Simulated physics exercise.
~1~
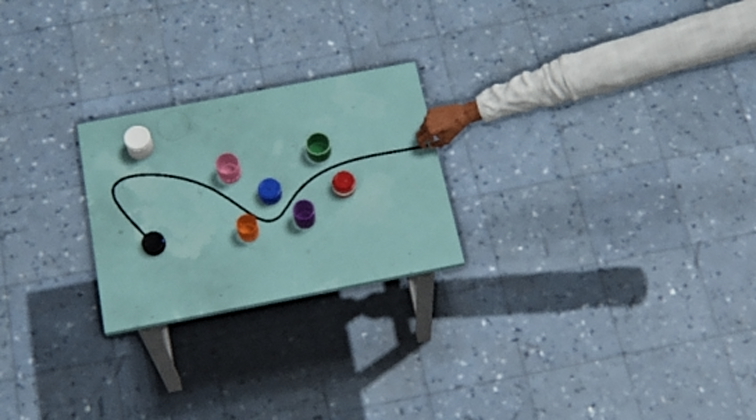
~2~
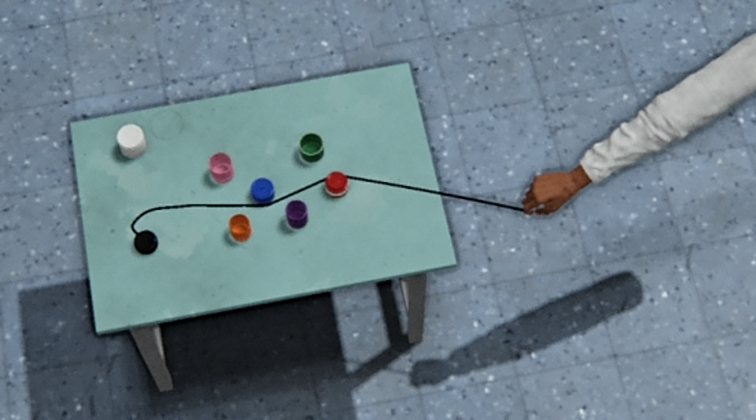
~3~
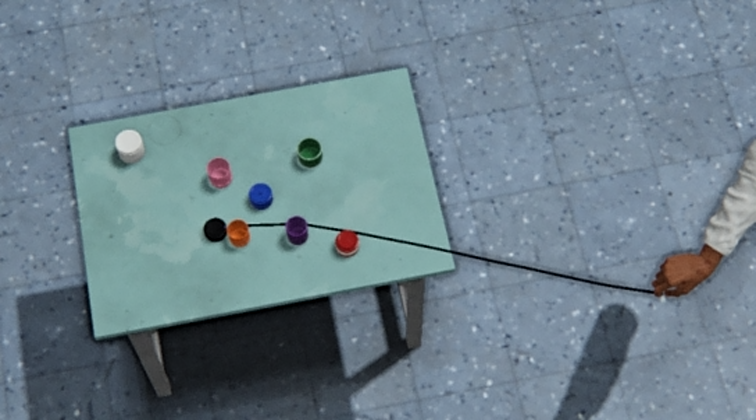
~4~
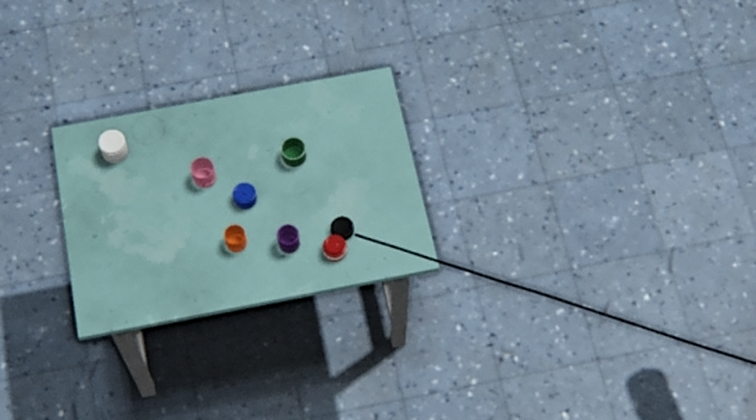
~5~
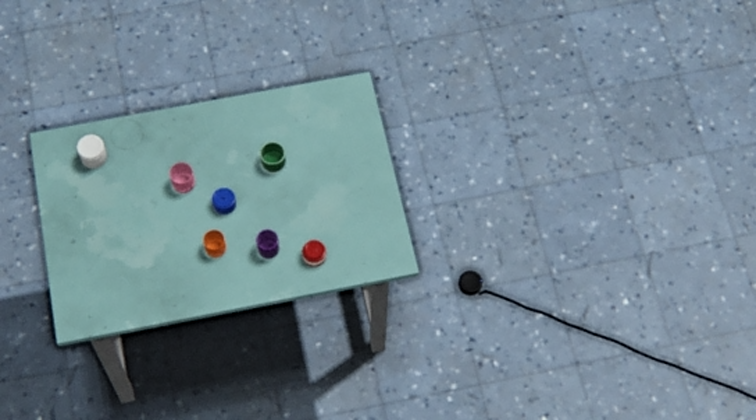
The footage shows a hand pulling a black cord attached to a small round black object across a green table, shifting the red container noticeably and nudging the purple and orange ones, until the object slides off the right edge while the other containers remain on top.
